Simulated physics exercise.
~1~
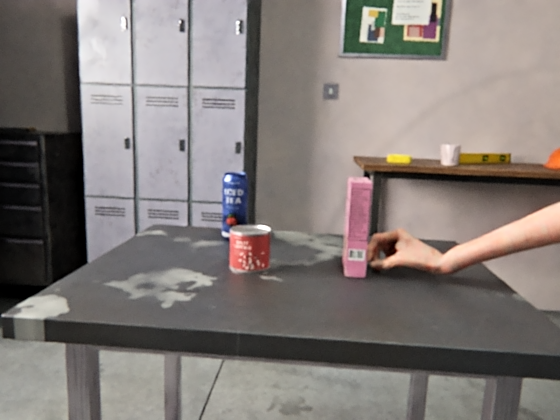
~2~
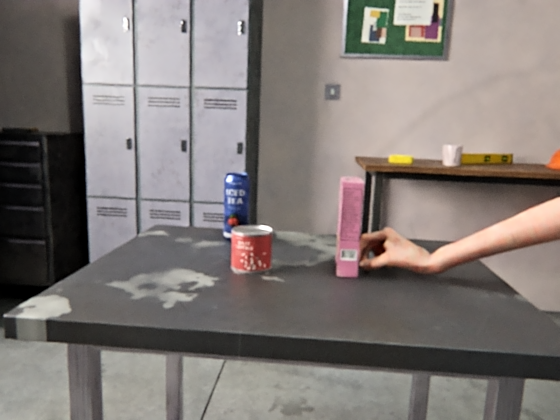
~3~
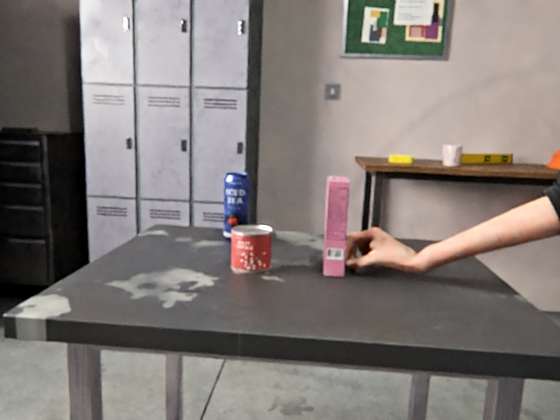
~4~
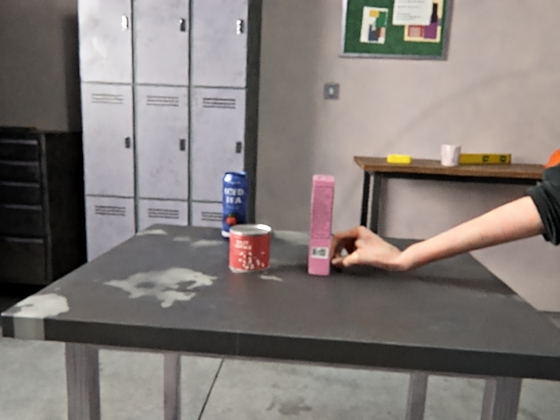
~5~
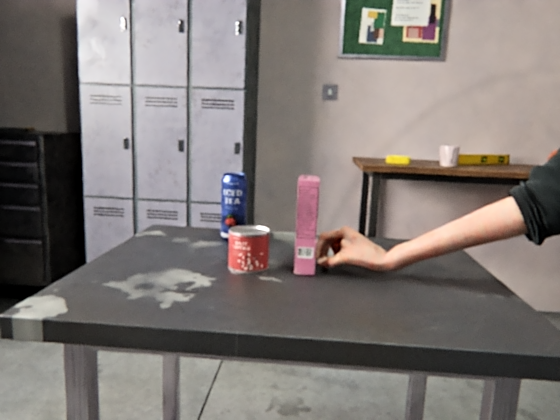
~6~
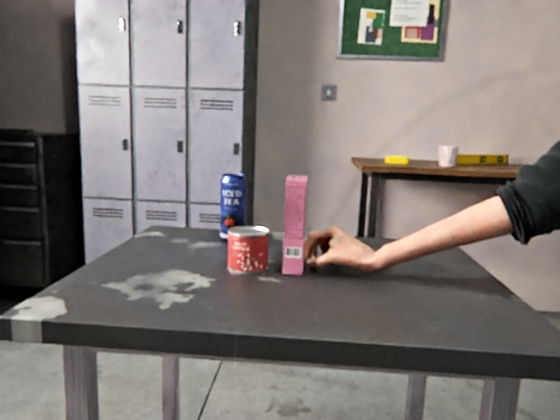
The footage shows a hand pushing an upright pink packet steadily leftward across a dark, worn table, toward a red tin and a blue can that stay in place. The packet ends still standing, close to the right of the tin, with the fingers beside it.
